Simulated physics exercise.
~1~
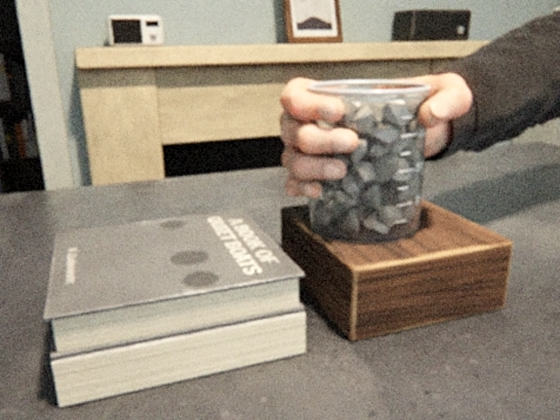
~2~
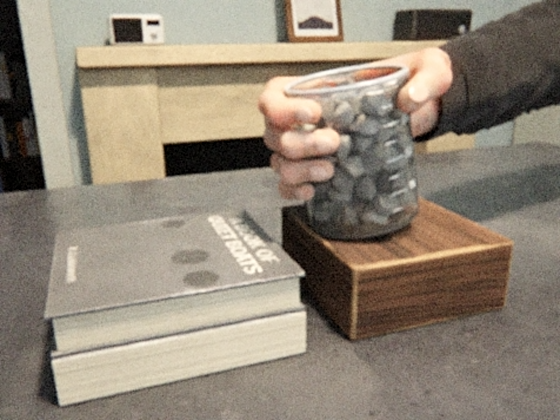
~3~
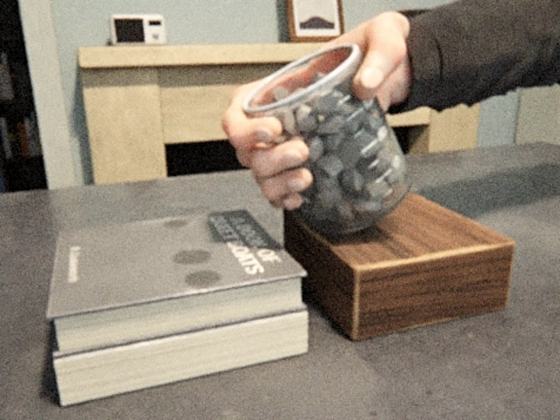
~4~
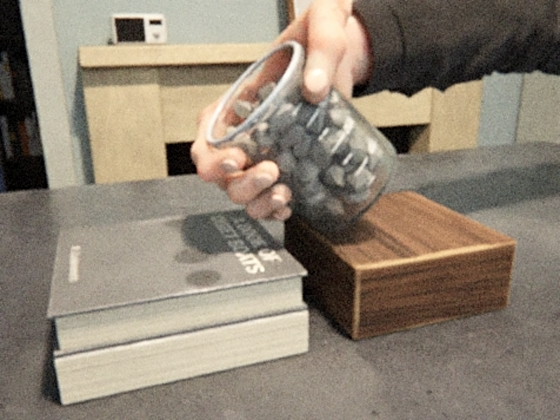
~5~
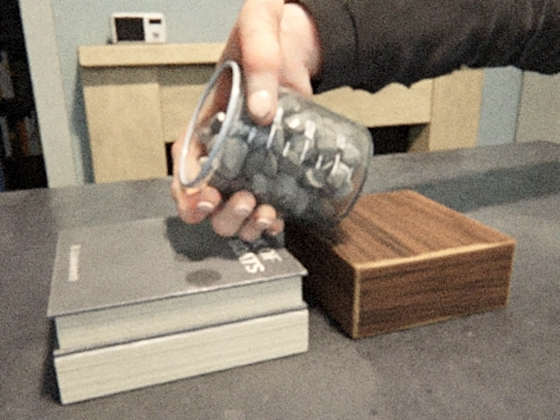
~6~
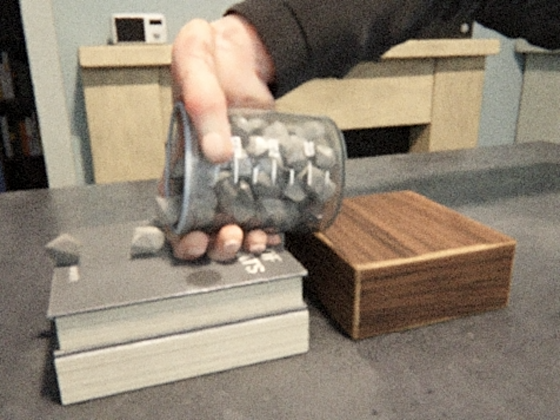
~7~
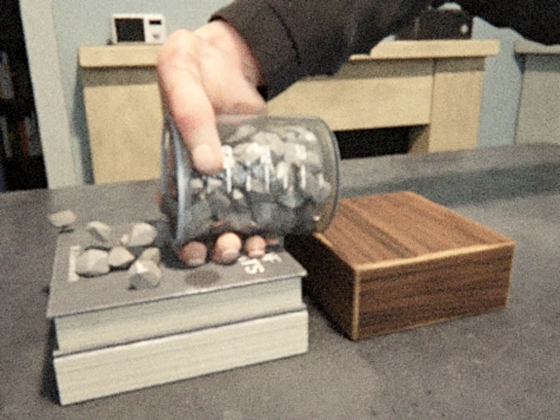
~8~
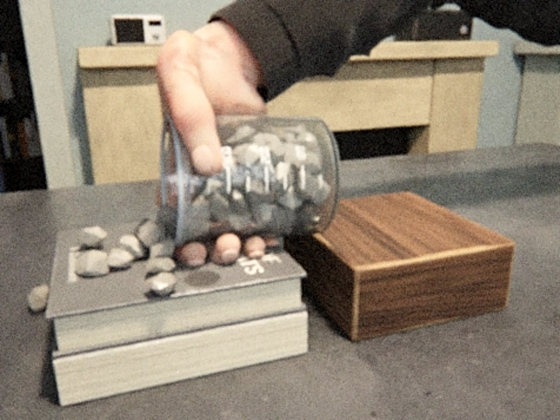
Clear beaker of grey gravel tipping left in a hand from a wooden block onto stacked books, spilling a few stones.
